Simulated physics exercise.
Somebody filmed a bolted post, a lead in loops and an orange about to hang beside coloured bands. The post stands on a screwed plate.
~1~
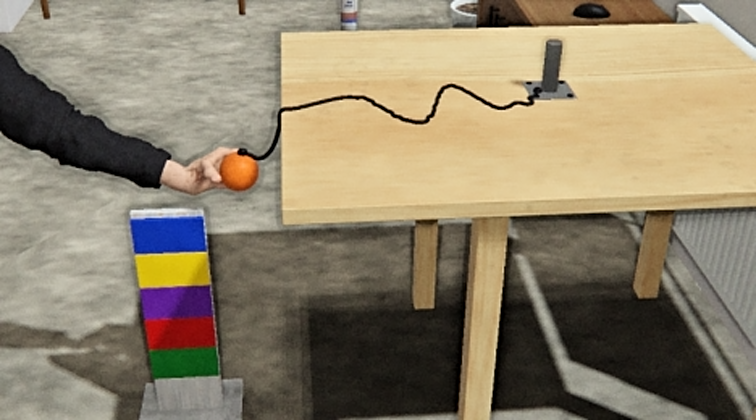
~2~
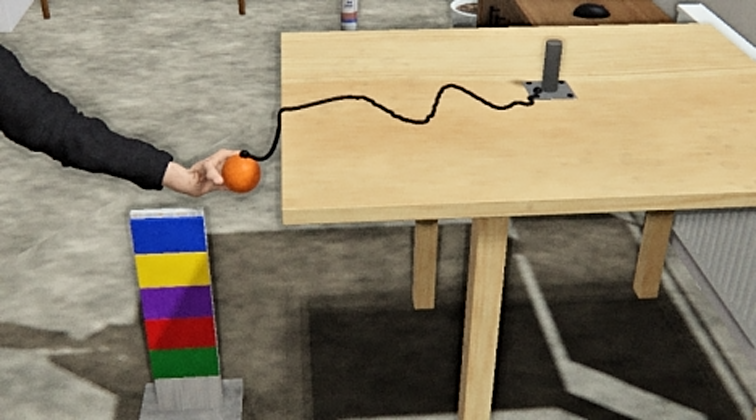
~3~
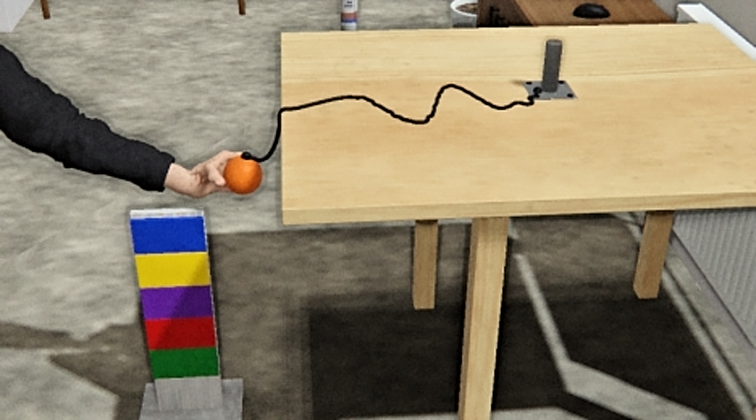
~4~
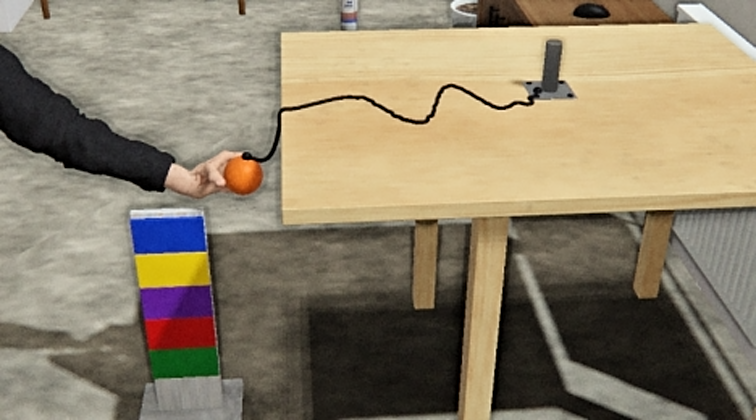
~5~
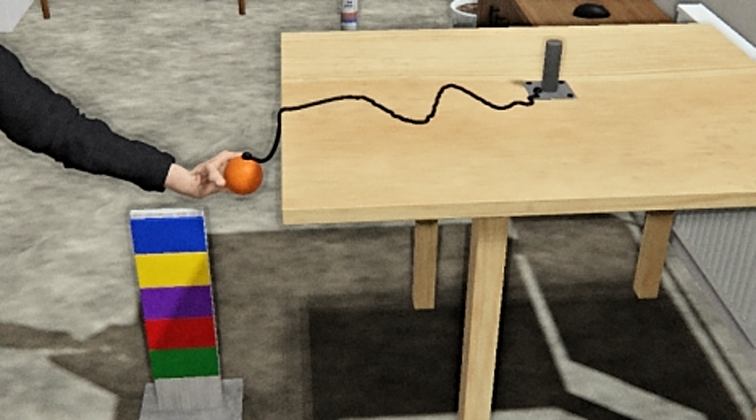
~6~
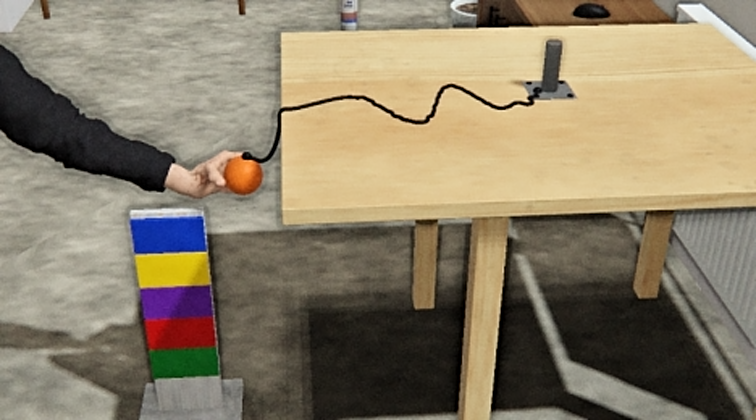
A hand held an orange ball on a black cord beside a wooden table, above and just right of a striped colored board, and barely moved, shifting very slightly right and down before staying still.
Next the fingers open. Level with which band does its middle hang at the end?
The lead holds its middle at red.
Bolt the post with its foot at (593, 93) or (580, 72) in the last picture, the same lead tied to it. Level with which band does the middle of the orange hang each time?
It would be purple; purple.
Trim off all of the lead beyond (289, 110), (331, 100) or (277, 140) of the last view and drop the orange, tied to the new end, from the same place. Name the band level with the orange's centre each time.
Taking them in turn: Yellow; blue; purple.
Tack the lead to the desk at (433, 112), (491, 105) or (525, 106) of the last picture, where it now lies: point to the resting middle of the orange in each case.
The places are (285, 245), (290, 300) and (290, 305).
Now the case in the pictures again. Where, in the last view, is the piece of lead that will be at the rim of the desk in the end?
It lies at about (410, 121).
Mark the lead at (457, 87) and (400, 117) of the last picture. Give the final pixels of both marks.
The first at (401, 100), the second at (281, 123).
Early on, orange near (274, 316); level with red.
Midway, orange near (304, 316); level with red.
Finally, orange near (293, 322); level with red. At red.
